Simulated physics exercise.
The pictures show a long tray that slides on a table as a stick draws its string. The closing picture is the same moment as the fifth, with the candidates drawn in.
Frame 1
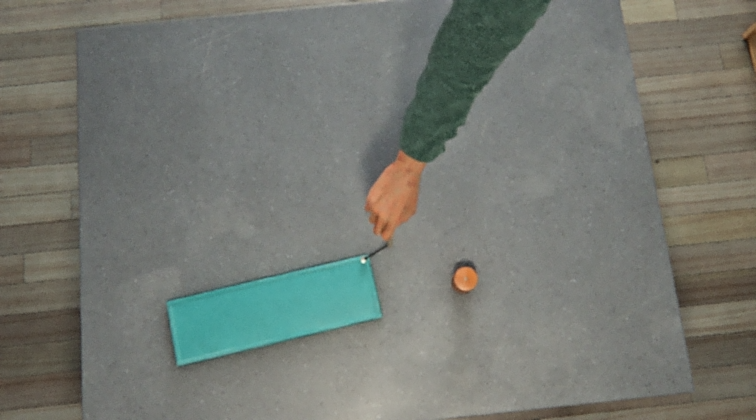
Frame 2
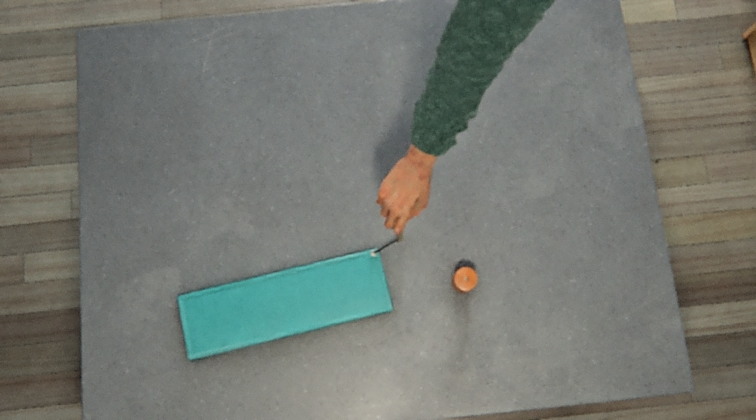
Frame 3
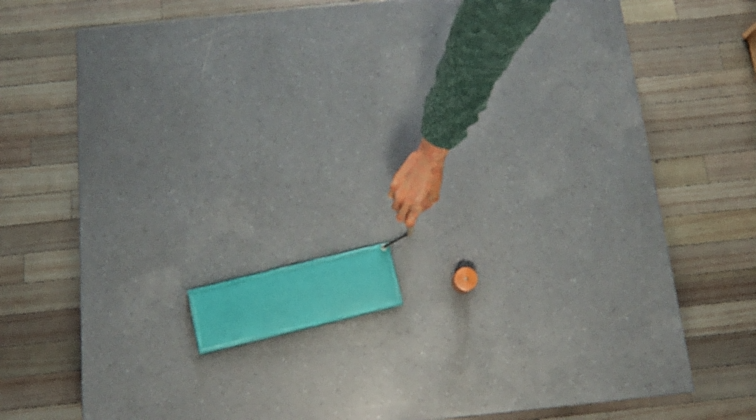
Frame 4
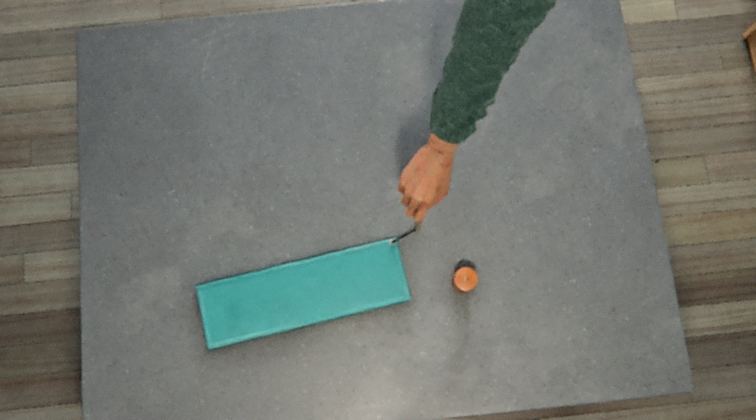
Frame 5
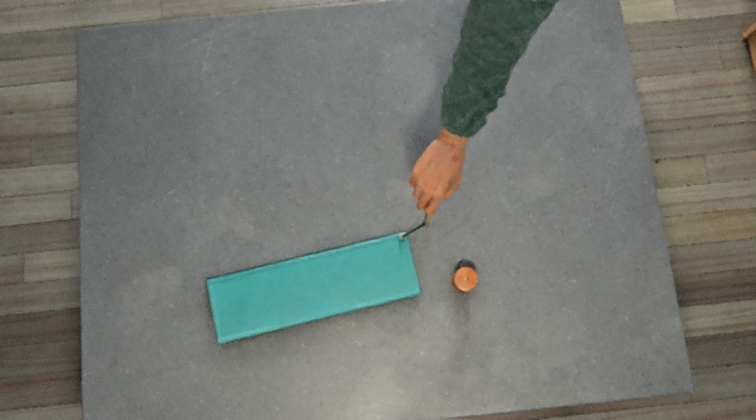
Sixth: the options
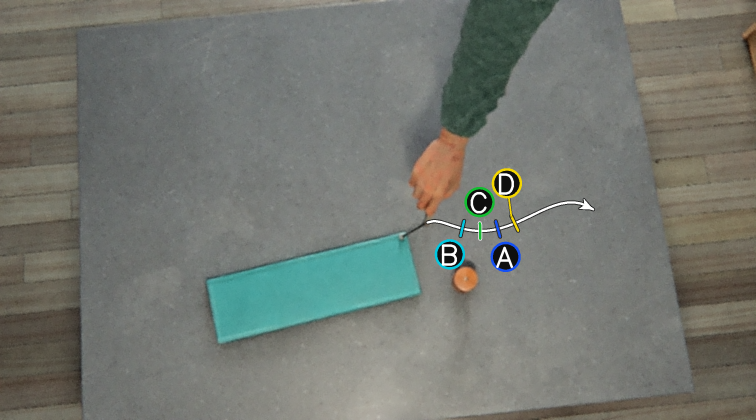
A long turquoise tray lies on a grey table, left of a small orange candle, as a hand in a green sleeve draws it by a short dark string or stick at its upper right corner. The tray slides a short way right and slightly upward, narrowing its gap to the unmoving candle.
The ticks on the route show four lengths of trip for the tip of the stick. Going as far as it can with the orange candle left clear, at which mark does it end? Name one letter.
It can go as far as B.
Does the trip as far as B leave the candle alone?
Yes.
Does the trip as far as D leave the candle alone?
No.
On the copy, A at (498, 229); B at (462, 229); C at (480, 231); D at (515, 223); the route from (428, 222) via (513, 224) to (593, 209).
On B. First, foot of the stick (440, 222), middle of the tray (324, 282).
Then, foot of the stick (451, 226), middle of the tray (332, 279).
Finally, foot of the stick (462, 229), middle of the tray (341, 276); nothing has been touched.
By contrast, A is too far, the candle has been hit; C is too far, the candle has been hit; D is too far, the candle has been hit.
